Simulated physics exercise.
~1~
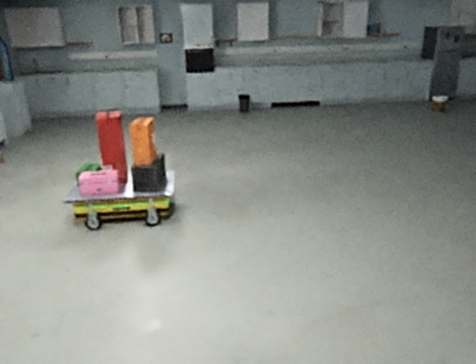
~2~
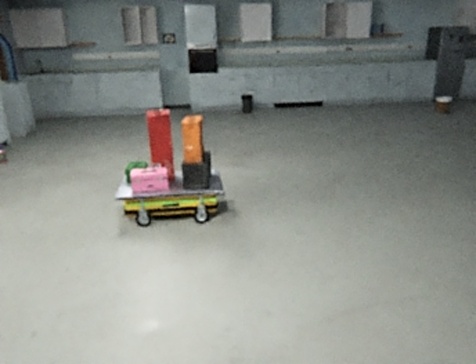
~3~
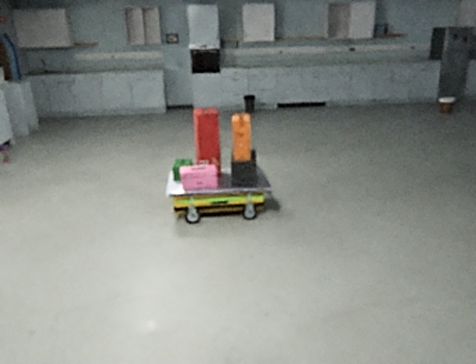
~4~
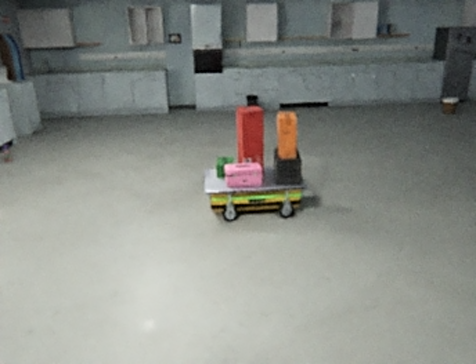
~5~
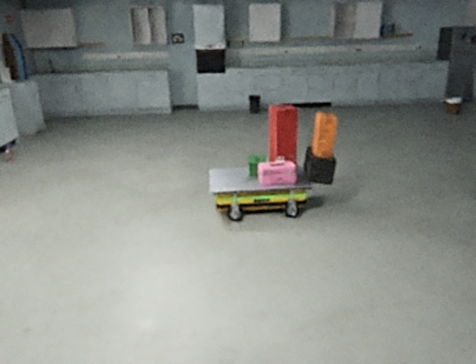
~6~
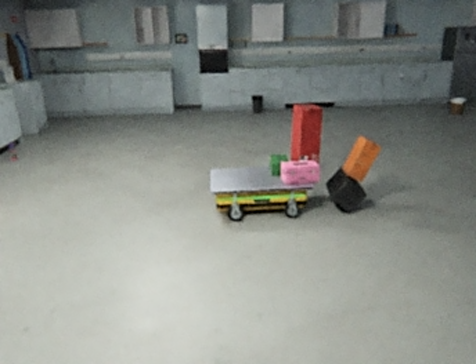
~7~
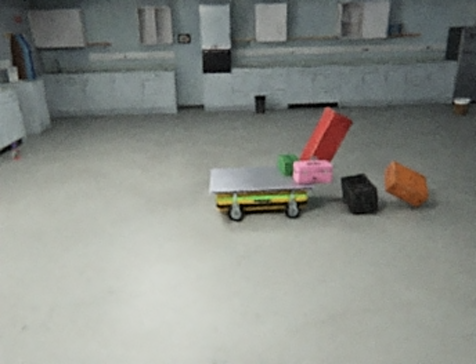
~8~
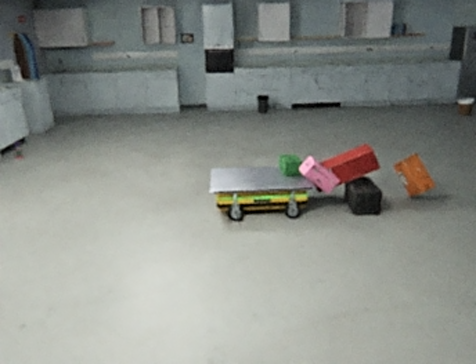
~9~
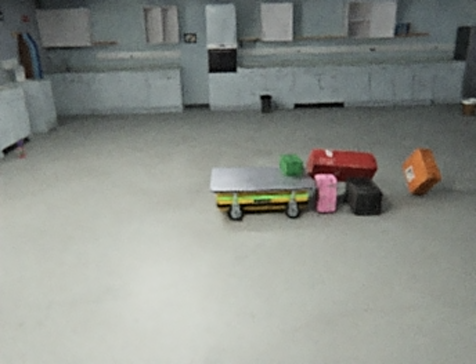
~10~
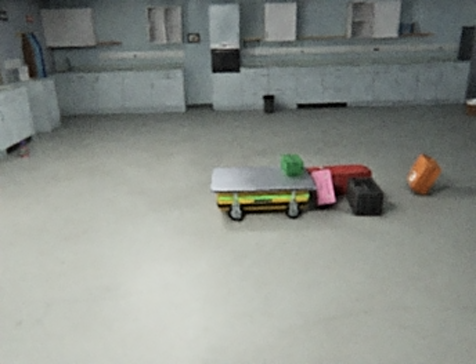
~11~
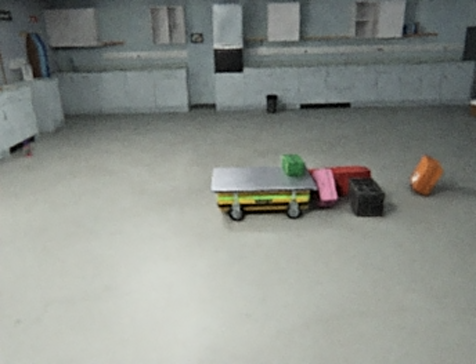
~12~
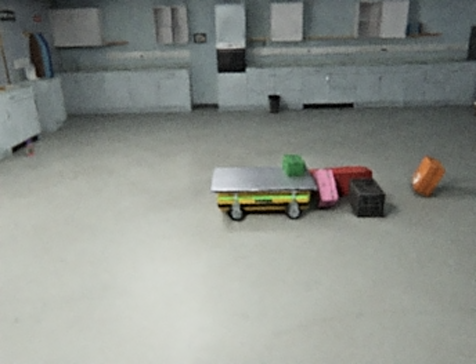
Flat cart rolling right and stopping, its red, orange, black and pink boxes tumbling off the front while a green one stays aboard.
